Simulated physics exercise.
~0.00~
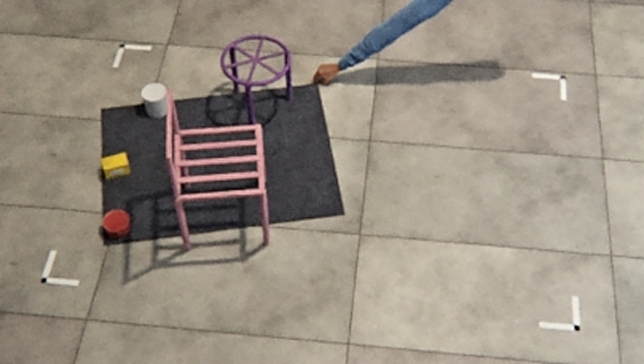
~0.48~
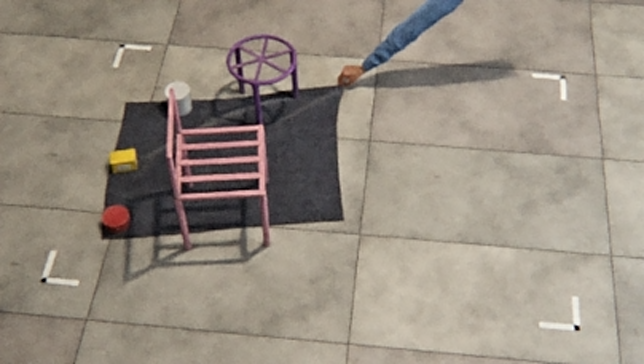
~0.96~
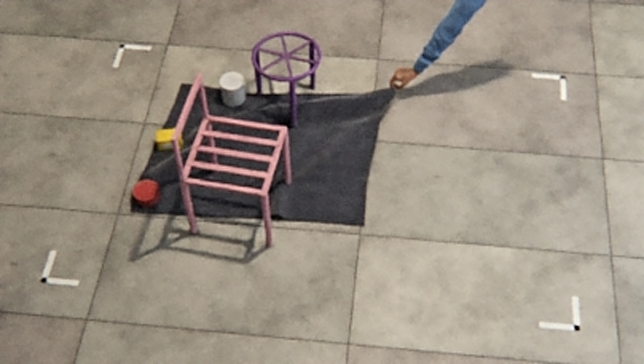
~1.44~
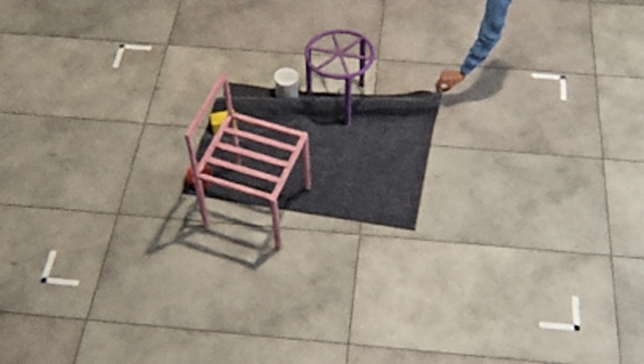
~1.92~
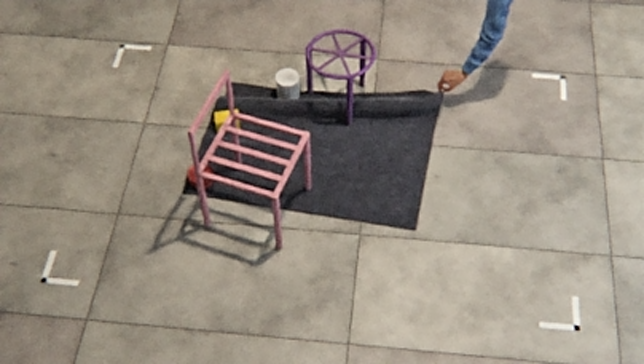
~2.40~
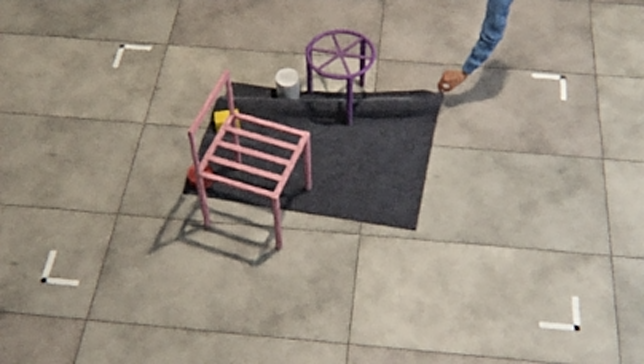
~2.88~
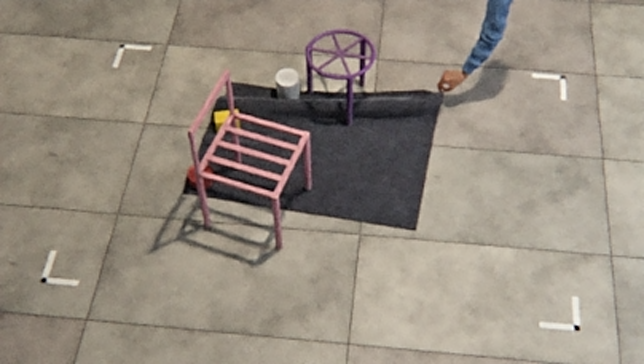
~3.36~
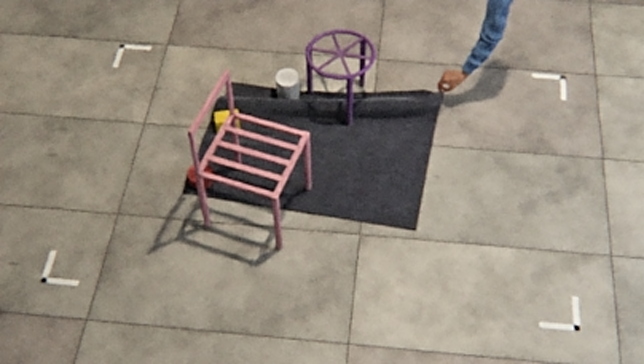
A thin dark rug lies on a tiled floor inside white tape corners, with a pink chair, a purple stool, a white bin, a yellow box and a red bucket on or against it. A hand in a blue sleeve grips its upper right corner and begins to pull it to the right. The bin, box, bucket and stool shift along with it, and the chair then slides and turns. The rug bunches into a fold along its far edge as the pull continues. Finally everything stops, all still upright, with the hand holding the corner.
